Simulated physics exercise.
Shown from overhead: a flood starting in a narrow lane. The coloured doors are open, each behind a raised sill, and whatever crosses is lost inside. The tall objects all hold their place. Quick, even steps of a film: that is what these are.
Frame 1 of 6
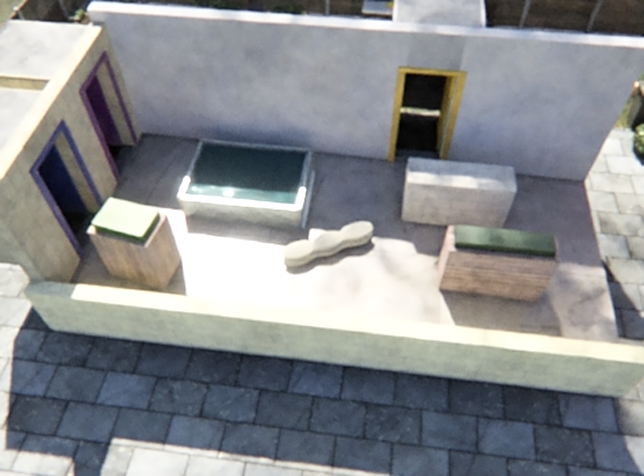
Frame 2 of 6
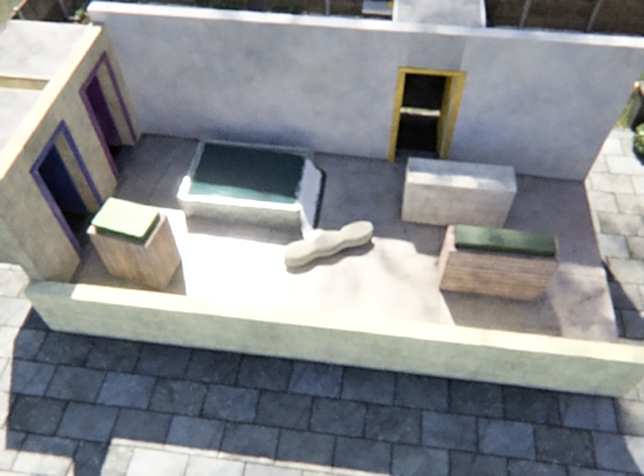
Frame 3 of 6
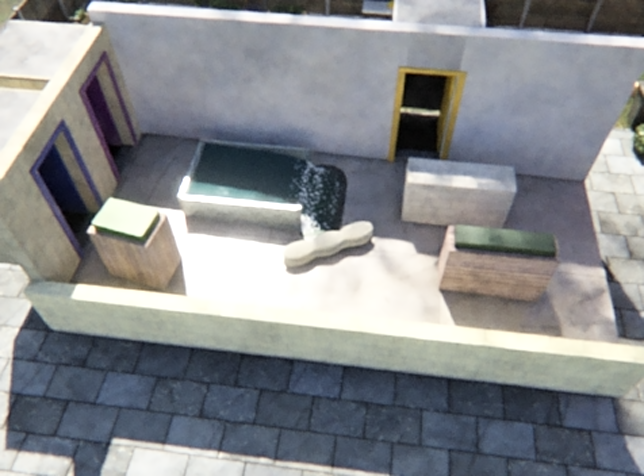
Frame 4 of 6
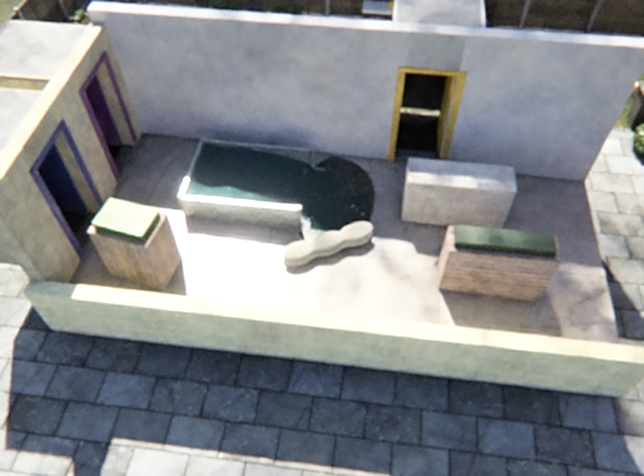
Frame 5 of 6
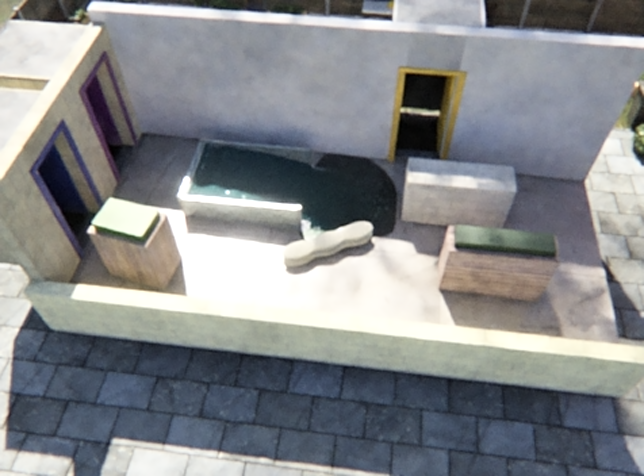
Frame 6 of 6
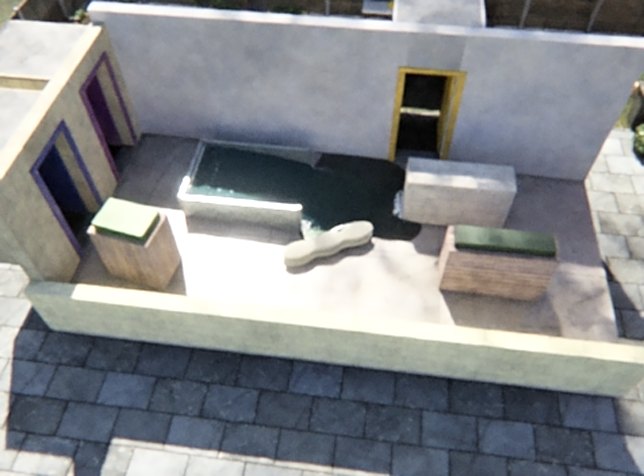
Dark green water spills from a pale tank in a walled lane, seen from high above by a still camera. Blue and purple doorways stand at left and a yellow one at the back, with a wavy pale piece mid-floor, a pale block and two green-topped brown boxes around it. The water bursts from the tank's right end, fans out behind the wavy piece and spreads rightward to the pale block.
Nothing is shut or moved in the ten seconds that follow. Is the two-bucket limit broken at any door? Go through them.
My prediction: The blue door receives no more than two buckets; the yellow door receives more than two buckets; the purple door receives no more than two buckets.
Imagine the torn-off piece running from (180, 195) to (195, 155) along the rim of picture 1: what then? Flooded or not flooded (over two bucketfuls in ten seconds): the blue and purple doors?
In order, the blue one overshoots, the purple one overshoots.
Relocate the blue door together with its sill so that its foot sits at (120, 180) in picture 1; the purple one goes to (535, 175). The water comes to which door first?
It would be the yellow door.
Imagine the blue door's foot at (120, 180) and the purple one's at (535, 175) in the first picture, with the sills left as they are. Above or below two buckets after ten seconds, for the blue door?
Blue door: It stays within it.
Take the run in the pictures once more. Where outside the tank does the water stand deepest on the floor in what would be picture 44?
I'd say near (393, 213).
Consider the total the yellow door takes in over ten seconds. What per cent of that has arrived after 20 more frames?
It comes to around 85 percent of the ten-second total.
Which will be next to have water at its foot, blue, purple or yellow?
The yellow one.
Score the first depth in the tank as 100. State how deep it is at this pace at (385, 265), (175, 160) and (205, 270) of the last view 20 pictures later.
The three come to some 4, 0 and 2 per cent respectively.
A moment on, water covers 20 % of the floor; the blue door not reached, the yellow door wet at the sill, nothing in, the purple door not reached.
Next, water covers 35 % of the floor; the blue door not reached, the yellow door under two buckets in, the purple door not reached.
Then, water covers 45 % of the floor; the blue door not reached, the yellow door far over two buckets in, the purple door not reached.
Later, water covers 60 % of the floor; the blue door not reached, the yellow door far over two buckets in, the purple door not reached.
In the end, water covers 45 % of the floor; the blue door not reached, the yellow door far over two buckets in, the purple door not reached.
